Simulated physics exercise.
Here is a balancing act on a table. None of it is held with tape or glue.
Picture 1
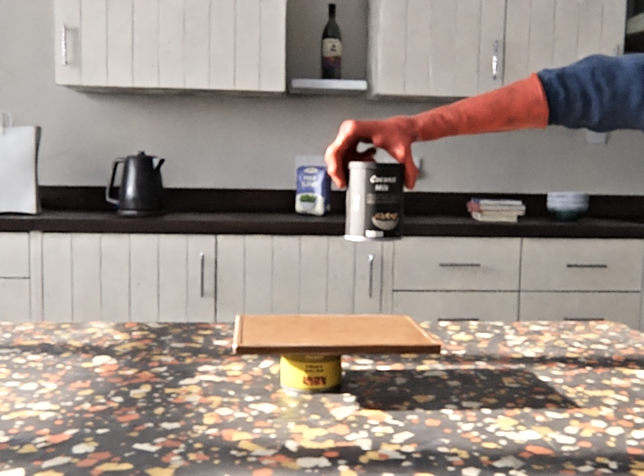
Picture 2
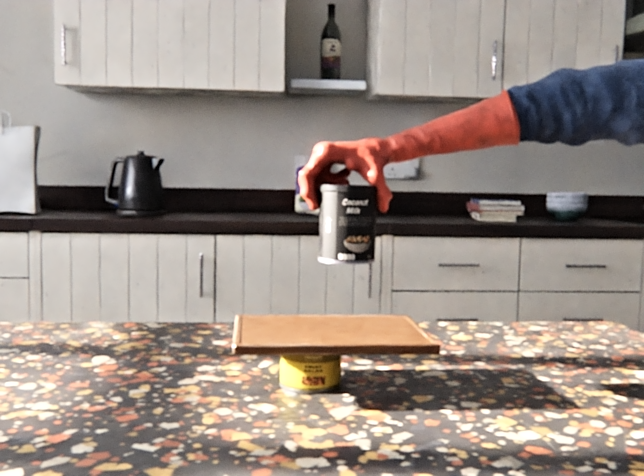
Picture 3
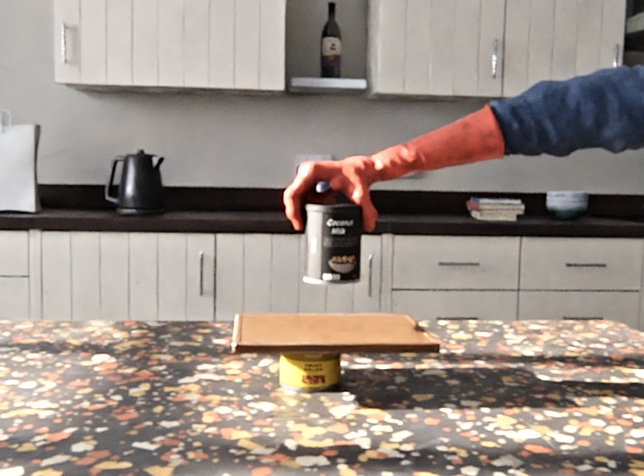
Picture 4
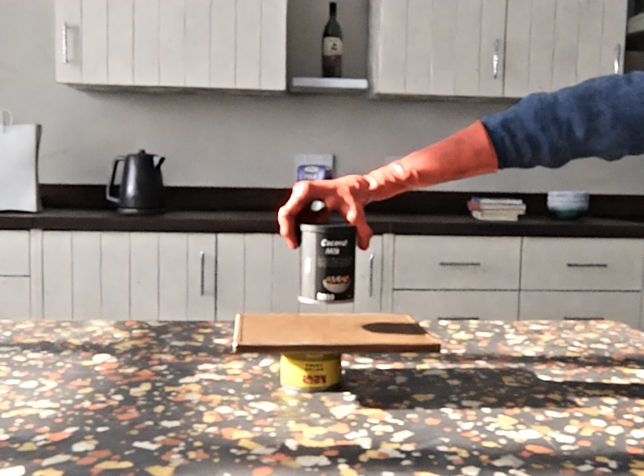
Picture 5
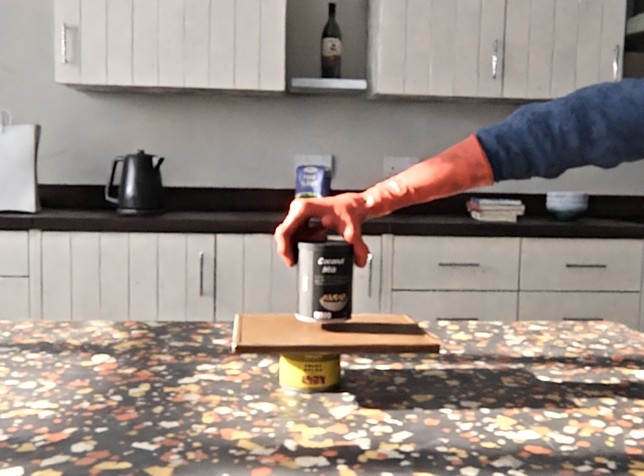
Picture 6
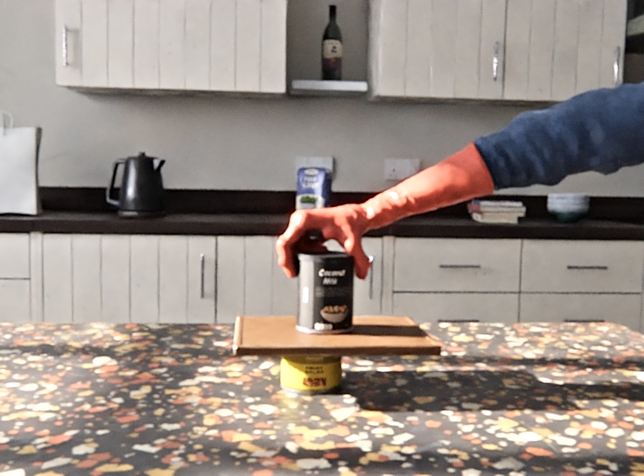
A hand brought a black tin of coconut milk down and leftward over a brown board resting on a small yellow tin, then set it on the board and kept hold of it.
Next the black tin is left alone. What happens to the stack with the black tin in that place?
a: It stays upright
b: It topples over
It stays upright.
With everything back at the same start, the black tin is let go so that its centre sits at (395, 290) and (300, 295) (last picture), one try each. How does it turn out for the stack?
First release - toppled; second release - upright.
Then, 0.20 s past the last view, nothing moves.
Then, 0.60 s past the last view, black tin resting near (325, 291).
Finally, all 3 still in place. Final places as the last picture's camera would see them, black tin near (325, 291). The stack keeps its balance.
